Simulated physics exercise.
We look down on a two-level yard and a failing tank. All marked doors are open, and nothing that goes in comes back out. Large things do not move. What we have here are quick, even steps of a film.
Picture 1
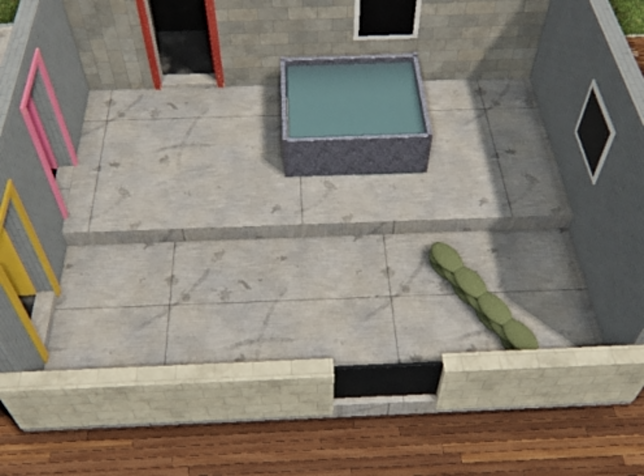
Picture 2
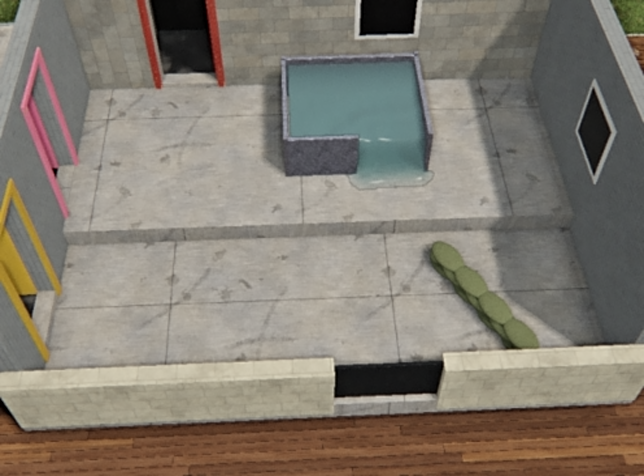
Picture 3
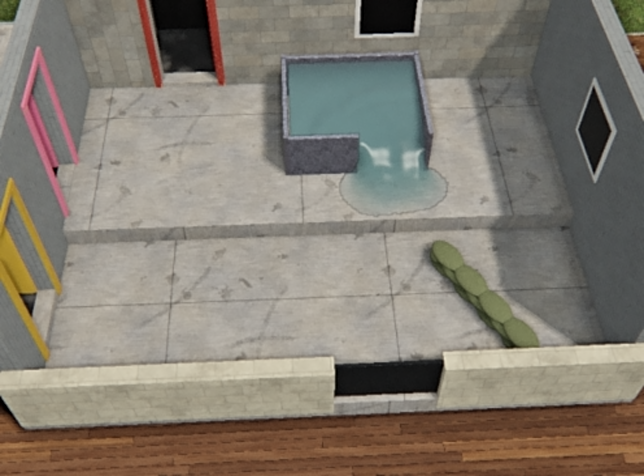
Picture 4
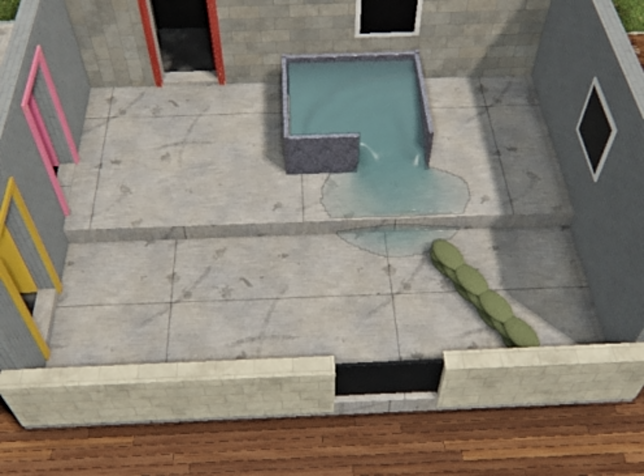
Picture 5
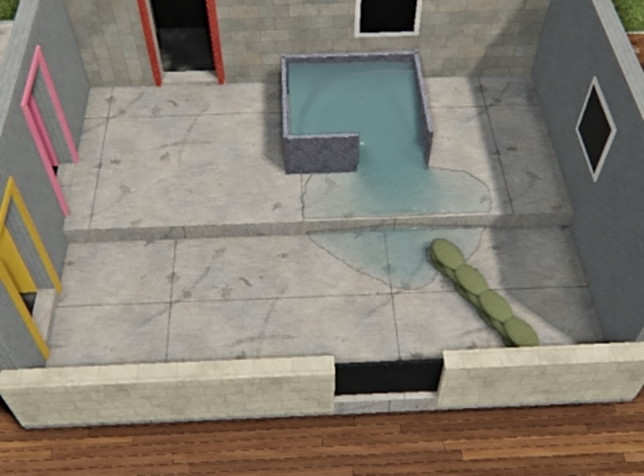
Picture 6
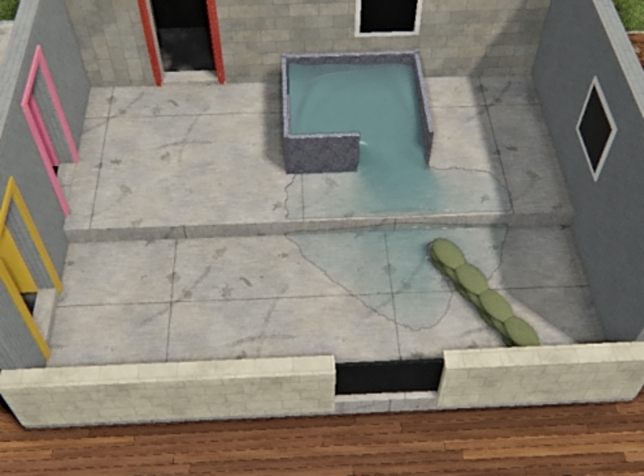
In a walled two-level yard, a square stone tank stands full of still water on the upper level. The right part of its front wall opens, and water pours out across the paving, then drops over the step and spreads over the lower level, thinning around a row of green bushes.
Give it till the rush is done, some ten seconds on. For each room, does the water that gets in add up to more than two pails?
Result: The red door respects the limit; the pink door respects the limit; the yellow door respects the limit.
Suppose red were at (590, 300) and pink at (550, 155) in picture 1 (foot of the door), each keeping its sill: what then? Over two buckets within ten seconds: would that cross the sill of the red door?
Red: Comes in high.
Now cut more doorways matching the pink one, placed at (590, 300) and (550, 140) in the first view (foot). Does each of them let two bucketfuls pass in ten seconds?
Well, the first one overshoots and the other one doesn't reach it.
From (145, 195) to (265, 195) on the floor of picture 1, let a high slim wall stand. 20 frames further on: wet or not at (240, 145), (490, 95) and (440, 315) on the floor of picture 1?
Listed order: Spared, spared, swamped.
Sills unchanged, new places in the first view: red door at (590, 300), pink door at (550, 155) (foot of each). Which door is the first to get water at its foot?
That would be the one in red.
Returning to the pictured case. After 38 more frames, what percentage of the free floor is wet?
55 %, roughly.
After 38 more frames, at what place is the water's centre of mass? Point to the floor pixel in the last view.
The balance point is around (363, 260).
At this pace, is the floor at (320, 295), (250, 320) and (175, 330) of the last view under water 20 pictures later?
Result, in order: Waterlogged / waterlogged / waterlogged.
A moment on, water covers 30 % of the floor; the red door not reached, the pink door not reached, the yellow door not reached.
Next, water covers 35 % of the floor; the red door not reached, the pink door not reached, the yellow door not reached.
Then, water covers 45 % of the floor; the red door not reached, the pink door not reached, the yellow door wet at the sill, nothing in.
Later, water covers 55 % of the floor; the red door not reached, the pink door not reached, the yellow door wet at the sill, nothing in.
In the end, water covers 50 % of the floor; the red door not reached, the pink door not reached, the yellow door wet at the sill, nothing in.
